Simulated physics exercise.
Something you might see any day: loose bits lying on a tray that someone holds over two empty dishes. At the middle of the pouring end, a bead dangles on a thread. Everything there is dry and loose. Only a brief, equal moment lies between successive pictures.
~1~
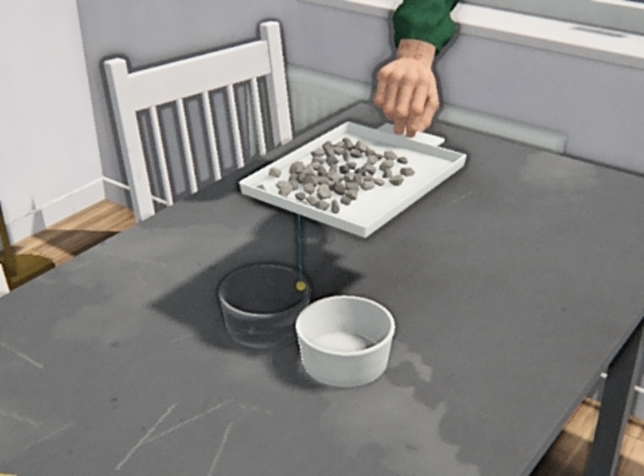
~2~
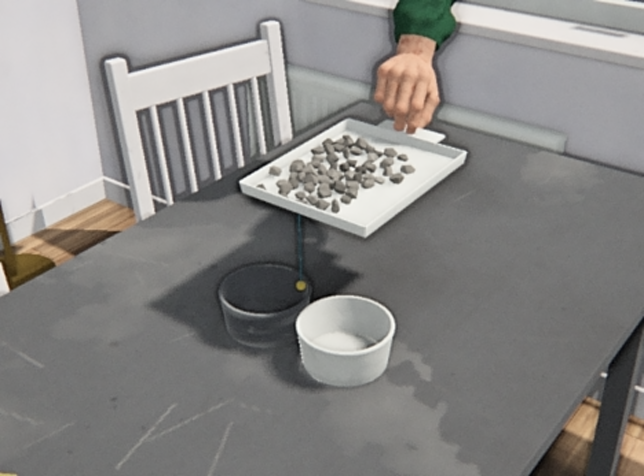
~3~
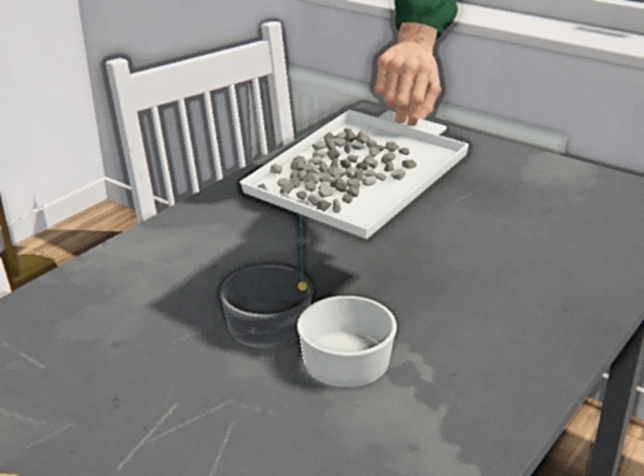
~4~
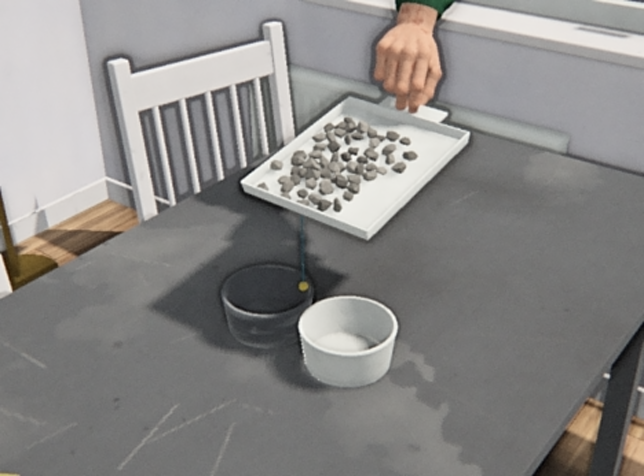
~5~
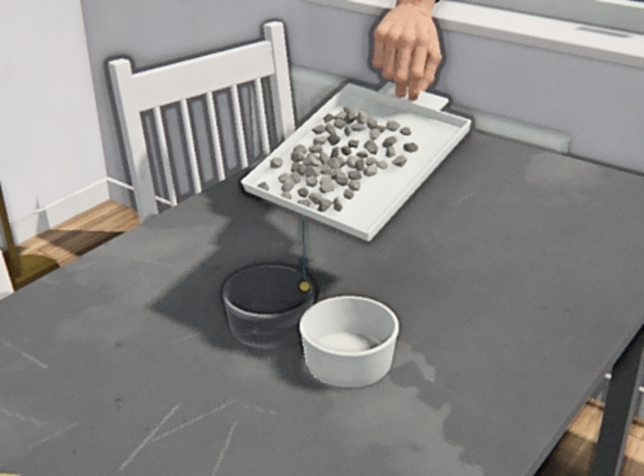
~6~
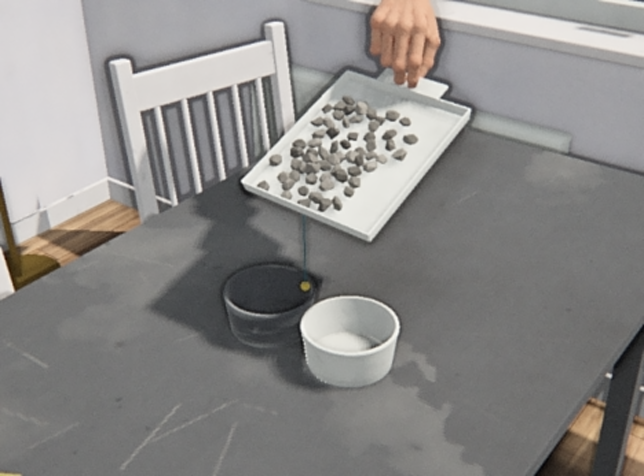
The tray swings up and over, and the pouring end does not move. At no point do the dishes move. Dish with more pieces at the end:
Right.
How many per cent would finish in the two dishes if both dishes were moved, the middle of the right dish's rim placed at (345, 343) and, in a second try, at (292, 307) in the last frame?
First case 100 in a hundred, second case 50 in a hundred.
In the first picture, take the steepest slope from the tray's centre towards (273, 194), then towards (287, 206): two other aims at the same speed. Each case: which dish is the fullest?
Try 1: The left-side dish; try 2: The left-side dish.
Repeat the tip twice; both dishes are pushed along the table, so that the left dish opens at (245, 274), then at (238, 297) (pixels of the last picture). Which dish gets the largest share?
The dish to the right, then the dish to the right.
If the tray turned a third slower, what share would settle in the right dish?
Around 50 percent.
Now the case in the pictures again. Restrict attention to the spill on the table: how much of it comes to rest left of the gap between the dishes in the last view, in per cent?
90 per cent, about.
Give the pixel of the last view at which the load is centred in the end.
Roughly pixel (314, 359).
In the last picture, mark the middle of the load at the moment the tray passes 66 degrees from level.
(314, 193).
Just after the last frame, tray tipped steeply; almost all on the tray; just a few in the air.
A moment on, tray tipped past a quarter turn; roughly a quarter on the tray; roughly a quarter in the right dish; about a tenth in the left dish; roughly a quarter outside both; roughly a quarter in the air.
Further on, tray tipped past a quarter turn; roughly half in the right dish; about a tenth in the left dish; roughly half outside both.
When it is over, tray tipped past a quarter turn; roughly half in the right dish; about a tenth in the left dish; roughly half outside both.
